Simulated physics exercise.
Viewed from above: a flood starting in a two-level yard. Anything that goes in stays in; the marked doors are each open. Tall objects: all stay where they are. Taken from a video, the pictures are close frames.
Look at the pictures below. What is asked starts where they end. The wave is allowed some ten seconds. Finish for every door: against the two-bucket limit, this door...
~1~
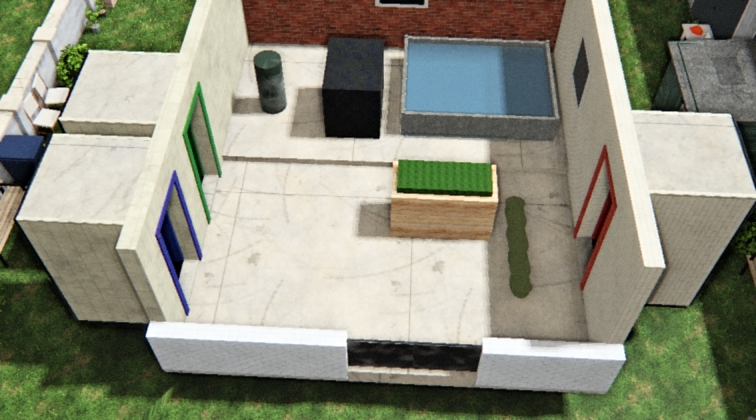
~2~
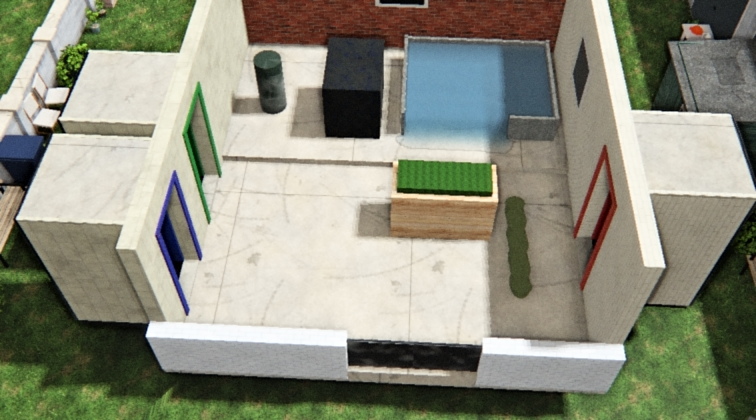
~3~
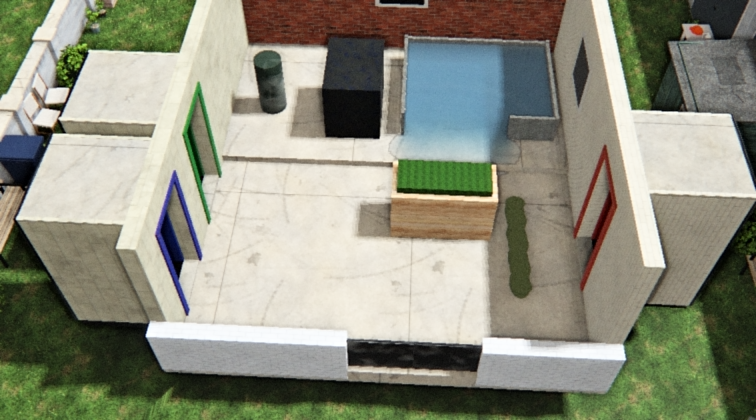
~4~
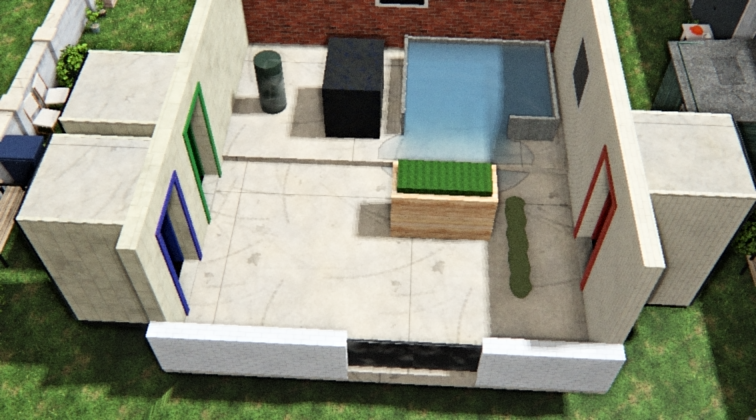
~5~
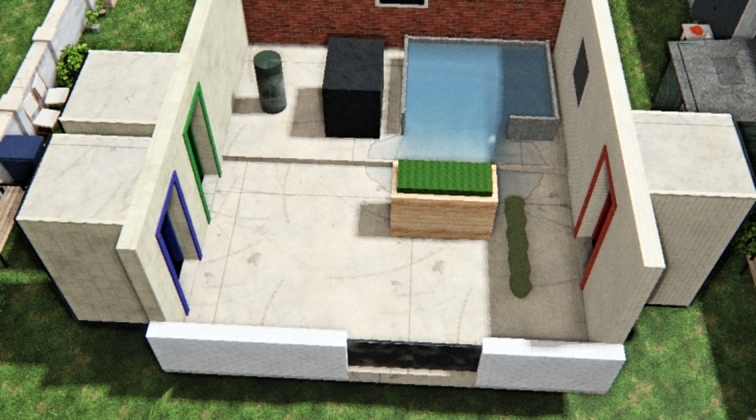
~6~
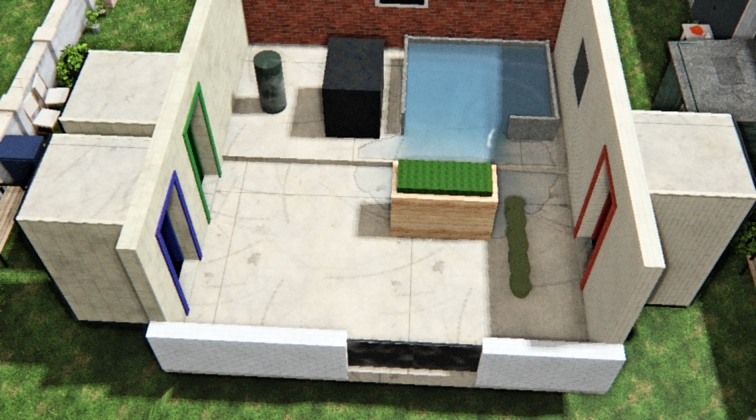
The blue door surpasses it; the red door remains within it; the green door surpasses it.
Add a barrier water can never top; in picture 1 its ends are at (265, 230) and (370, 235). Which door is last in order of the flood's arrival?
Last comes the blue-painted one.
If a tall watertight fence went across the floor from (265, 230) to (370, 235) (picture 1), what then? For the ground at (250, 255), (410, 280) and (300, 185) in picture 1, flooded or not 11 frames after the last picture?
Lab note - spot 1 parched, spot 2 parched, spot 3 inundated.
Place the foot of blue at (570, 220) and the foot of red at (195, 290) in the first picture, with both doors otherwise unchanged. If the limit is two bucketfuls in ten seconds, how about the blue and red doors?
So, the blue one tops the limit and the red one tops the limit.
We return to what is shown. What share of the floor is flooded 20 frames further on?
Roughly 55 percent, I reckon.
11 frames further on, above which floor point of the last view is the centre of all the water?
Close to (454, 142), I reckon.
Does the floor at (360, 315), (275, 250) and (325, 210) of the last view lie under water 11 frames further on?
Same order as asked: Dry as before; drenched; drenched.
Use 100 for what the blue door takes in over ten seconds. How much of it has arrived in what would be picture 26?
10 %.
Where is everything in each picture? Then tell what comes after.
In the first picture, the tank at (478, 79) is whole and still.
In the second picture, the front is at (509, 147), out from the gap at (456, 128).
In the third picture, the front is at (510, 164), out from the gap at (455, 129).
In the fourth picture, the front is at (522, 172), out from the gap at (455, 130).
In the fifth picture, water pours out at (455, 130) and has run to a hidden place.
In the sixth picture, water pours out at (455, 130) and has run to (502, 232).
A moment on, water covers 20 % of the floor; the blue door not reached, the red door not reached, the green door not reached.
Next, water covers 35 % of the floor; the blue door not reached, the red door wet at the sill, nothing in, the green door not reached.
Then, water covers 55 % of the floor; the blue door under two buckets in, the red door wet at the sill, nothing in, the green door over two buckets in.
Later, water covers 65 % of the floor; the blue door over two buckets in, the red door wet at the sill, nothing in, the green door far over two buckets in.
In the end, water covers 70 % of the floor; the blue door far over two buckets in, the red door wet at the sill, nothing in, the green door far over two buckets in.
